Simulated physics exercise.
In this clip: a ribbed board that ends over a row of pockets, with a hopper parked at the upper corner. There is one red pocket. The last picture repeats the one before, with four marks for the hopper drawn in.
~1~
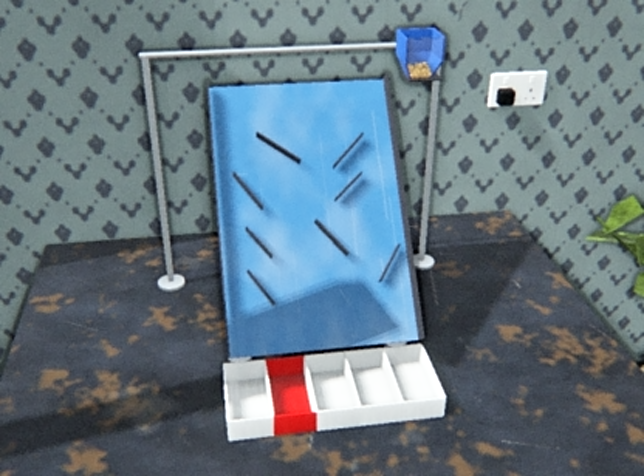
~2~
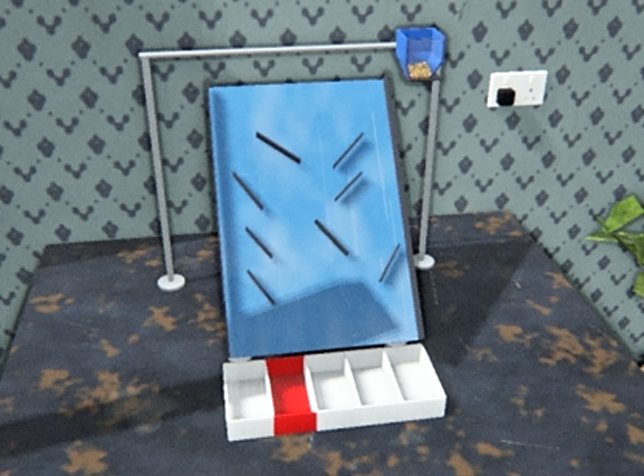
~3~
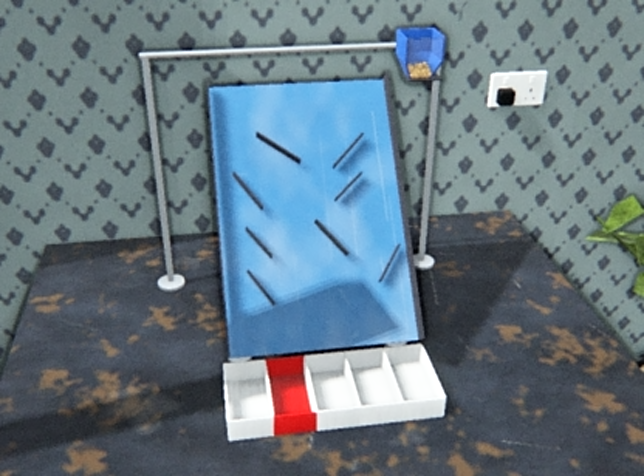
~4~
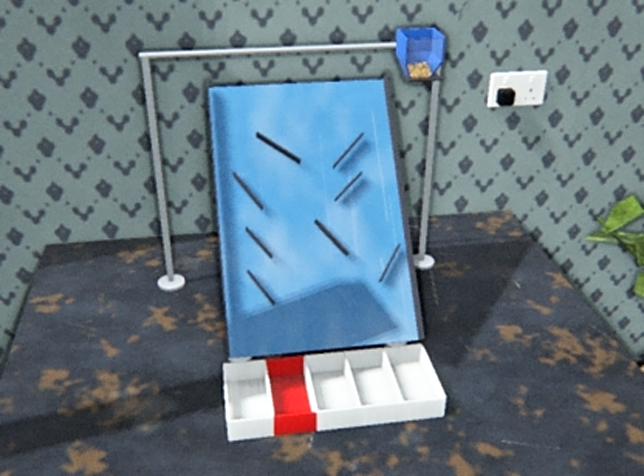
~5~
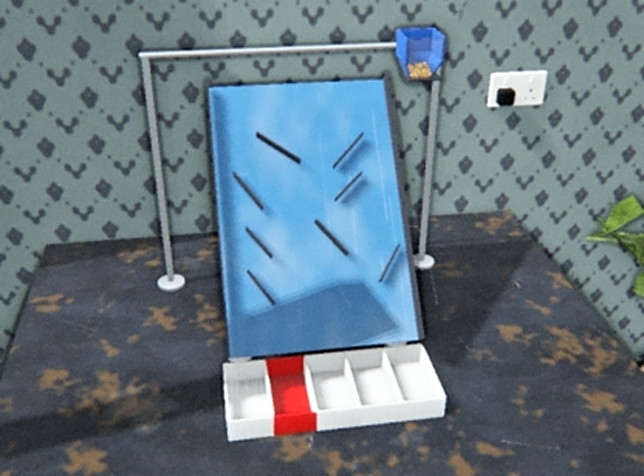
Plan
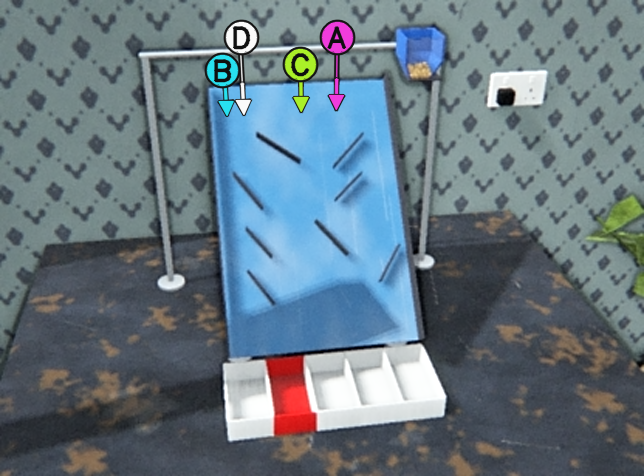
To begin with, a blue hopper holding small tan pieces sits at the upper right of a frame, above a tilted blue board with angled ribs. Below the board, a row of white pockets with one red pocket stays still, and nothing visibly moves throughout.
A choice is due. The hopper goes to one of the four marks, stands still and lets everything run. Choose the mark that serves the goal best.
It is A.
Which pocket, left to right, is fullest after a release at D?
It is the third one.
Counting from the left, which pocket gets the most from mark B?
It is the first one.
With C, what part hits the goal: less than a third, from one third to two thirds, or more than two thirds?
Less than a third.
On the marked copy, mark A meets the board at (336, 104); mark B meets the board at (226, 110); mark C meets the board at (301, 106); mark D meets the board at (243, 109).
If A is chosen, about a third in the red pocket, about two thirds in other pockets.
If B is chosen, a stray few in the red pocket, nearly all in other pockets, a stray few outside the box.
If C is chosen, a small part in the red pocket, nearly all in other pockets.
If D is chosen, a stray few in the red pocket, nearly all in other pockets, a stray few outside the box.
